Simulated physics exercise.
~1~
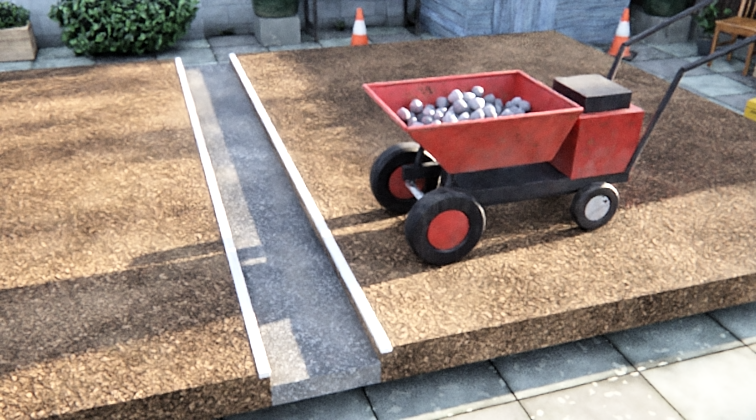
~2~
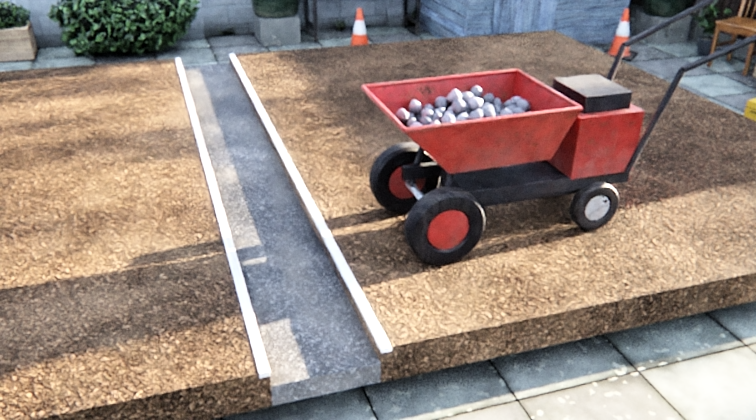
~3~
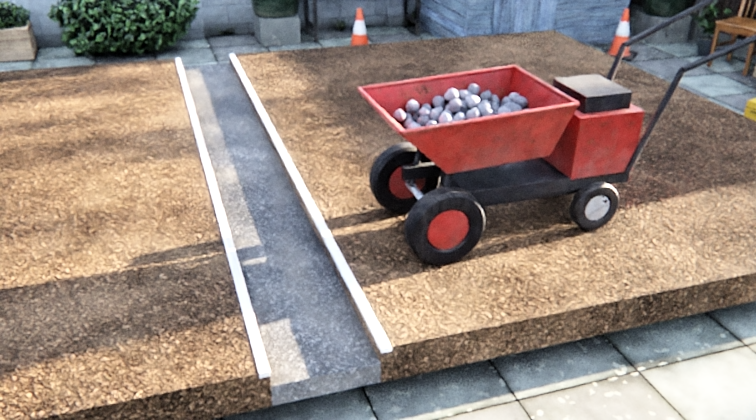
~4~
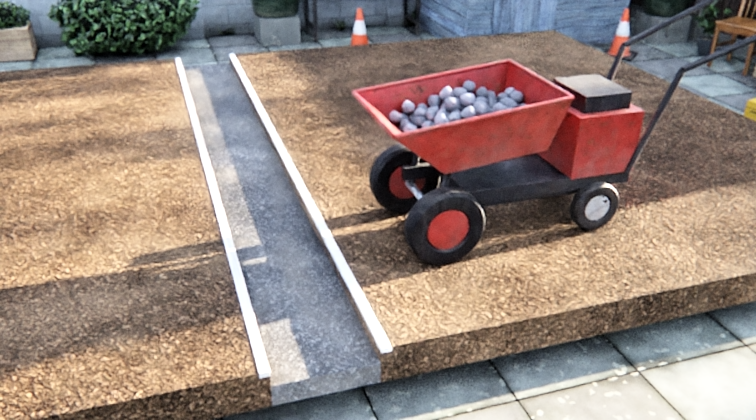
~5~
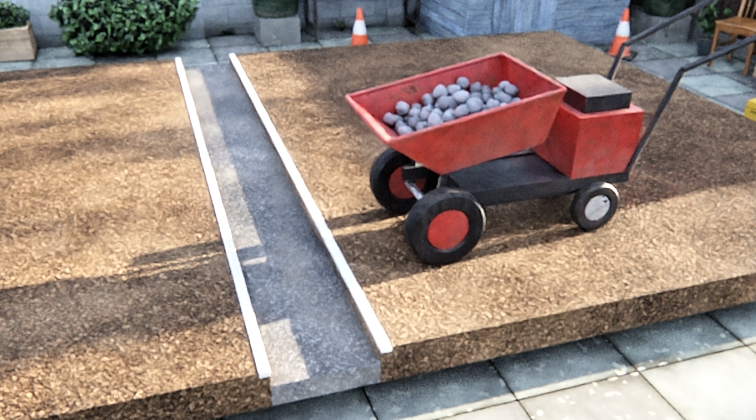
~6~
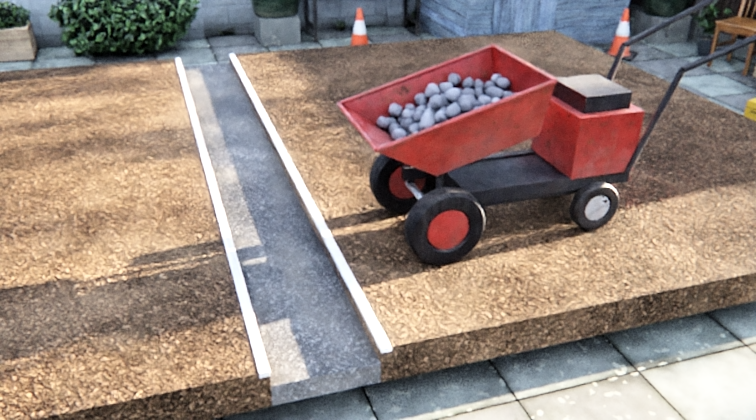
A red motor barrow loaded with round grey cobbles standing beside a shallow trench, its skip gradually tilting toward the left.
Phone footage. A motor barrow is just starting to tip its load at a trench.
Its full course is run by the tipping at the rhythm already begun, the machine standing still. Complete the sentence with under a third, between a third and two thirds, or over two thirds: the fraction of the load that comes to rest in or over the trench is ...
It is over two thirds.
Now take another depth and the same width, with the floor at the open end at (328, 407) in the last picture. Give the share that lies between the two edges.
The share would be roughly 100 per cent.
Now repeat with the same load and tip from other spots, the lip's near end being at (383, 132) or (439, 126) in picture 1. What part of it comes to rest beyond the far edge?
The first spot gives roughly 20 %; the second gives roughly 10 %.
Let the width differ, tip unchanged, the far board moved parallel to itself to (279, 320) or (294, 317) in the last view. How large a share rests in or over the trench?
Result, try 1: 60 in a hundred; try 2: 50 in a hundred.
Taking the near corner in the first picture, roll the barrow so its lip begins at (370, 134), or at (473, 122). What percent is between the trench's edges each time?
First spot: Roughly 50 percent; second spot: Roughly 60 percent.
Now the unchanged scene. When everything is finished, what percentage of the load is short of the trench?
Result: Close to 0 %.
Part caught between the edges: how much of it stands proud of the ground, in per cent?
35 per cent, near enough.
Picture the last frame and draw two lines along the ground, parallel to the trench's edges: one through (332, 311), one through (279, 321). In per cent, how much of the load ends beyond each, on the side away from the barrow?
About 80 % and 30 %.
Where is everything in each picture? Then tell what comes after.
Lip of the skip (407, 130), level; top of the load (479, 117), round cobbles; first edge of the trench (364, 304); far edge (252, 325), the trench nearly as wide as the skip, and shallow for its width, in the first frame.
Lip of the skip (405, 131), level; top of the load (478, 116), in the second frame.
Lip of the skip (401, 133), tipped barely; top of the load (485, 111), in the third frame.
Lip of the skip (394, 137), tipped a little; top of the load (492, 115), in the fourth frame.
Lip of the skip (386, 143), tipped a little; top of the load (487, 111), in the fifth frame.
Lip of the skip (377, 150), tipped clearly; top of the load (498, 95); first edge of the trench (364, 304); far edge (252, 325), in the sixth frame.
Just after the last frame, skip tipped steeply; every one in the skip.
A moment on, skip tipped right over; roughly half in the skip; roughly half in or heaped over the trench; just a few falling.
Further on, skip tipped right over; about a tenth in the skip; the larger part in or heaped over the trench; about a tenth beyond it.
When it is over, skip tipped right over; about a tenth in the skip; the larger part in or heaped over the trench; about a tenth beyond it.
